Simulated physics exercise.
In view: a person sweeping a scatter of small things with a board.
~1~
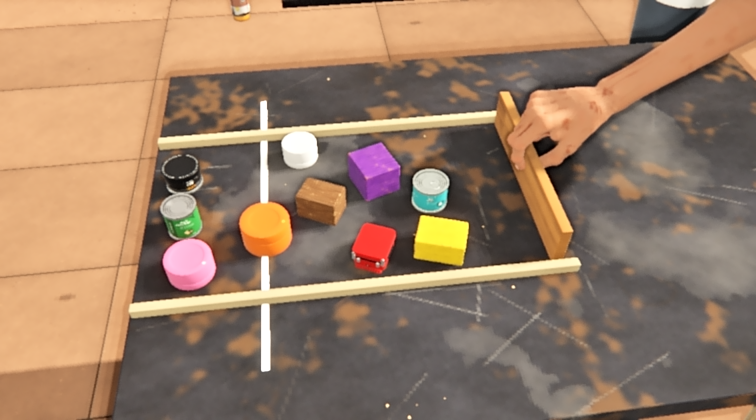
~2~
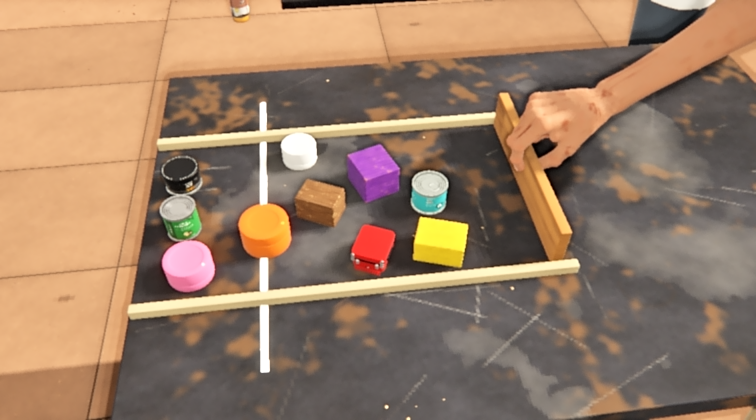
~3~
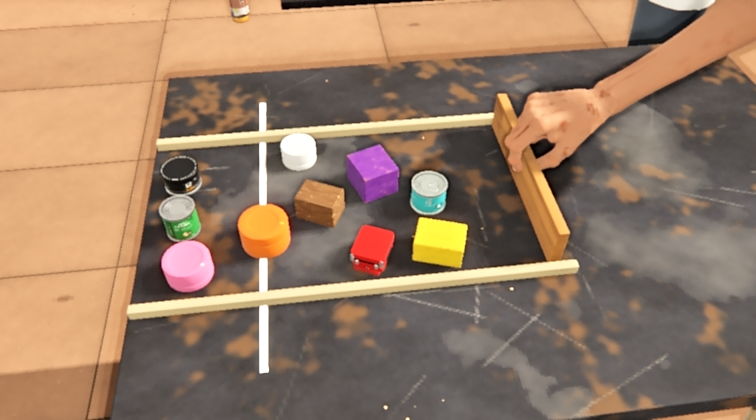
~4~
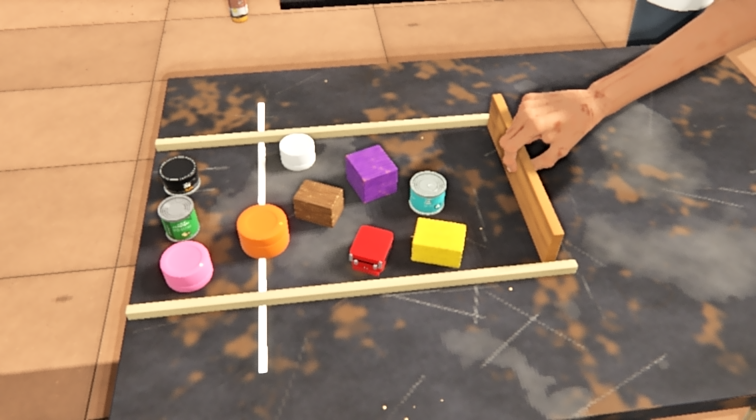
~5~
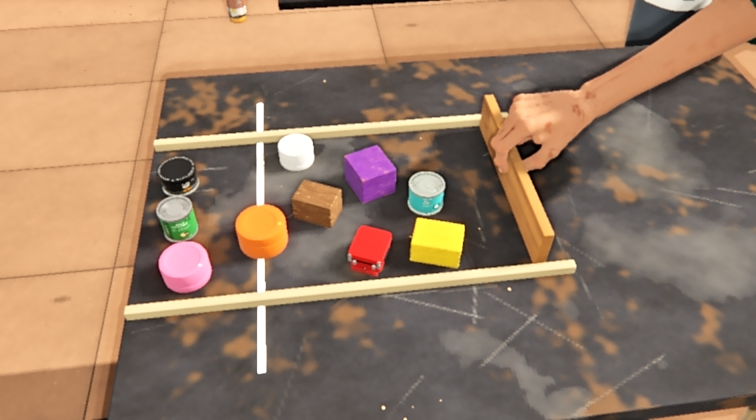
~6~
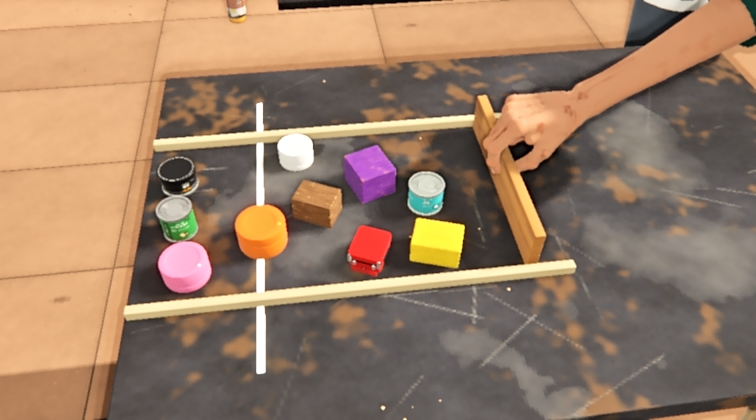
On a dark, worn tabletop, a hand slides a wooden board slightly left toward scattered small objects.
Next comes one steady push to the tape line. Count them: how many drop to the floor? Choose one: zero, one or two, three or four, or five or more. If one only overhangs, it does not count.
Zero.
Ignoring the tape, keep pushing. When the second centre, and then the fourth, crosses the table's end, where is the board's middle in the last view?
First around (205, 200), then around (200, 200).
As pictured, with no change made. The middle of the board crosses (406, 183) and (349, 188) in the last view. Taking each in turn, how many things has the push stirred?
3 and 5.
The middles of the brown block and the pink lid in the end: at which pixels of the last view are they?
Brown block: About (205, 205); pink lid: About (151, 270).
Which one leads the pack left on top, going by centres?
Pink lid.
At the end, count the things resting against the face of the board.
Result: 4 in all.
Soon after, none off yet; black pot at rest near (178, 177); green tin at rest near (178, 220); pink lid at rest near (185, 267).
In the end, the number that fall off is zero.
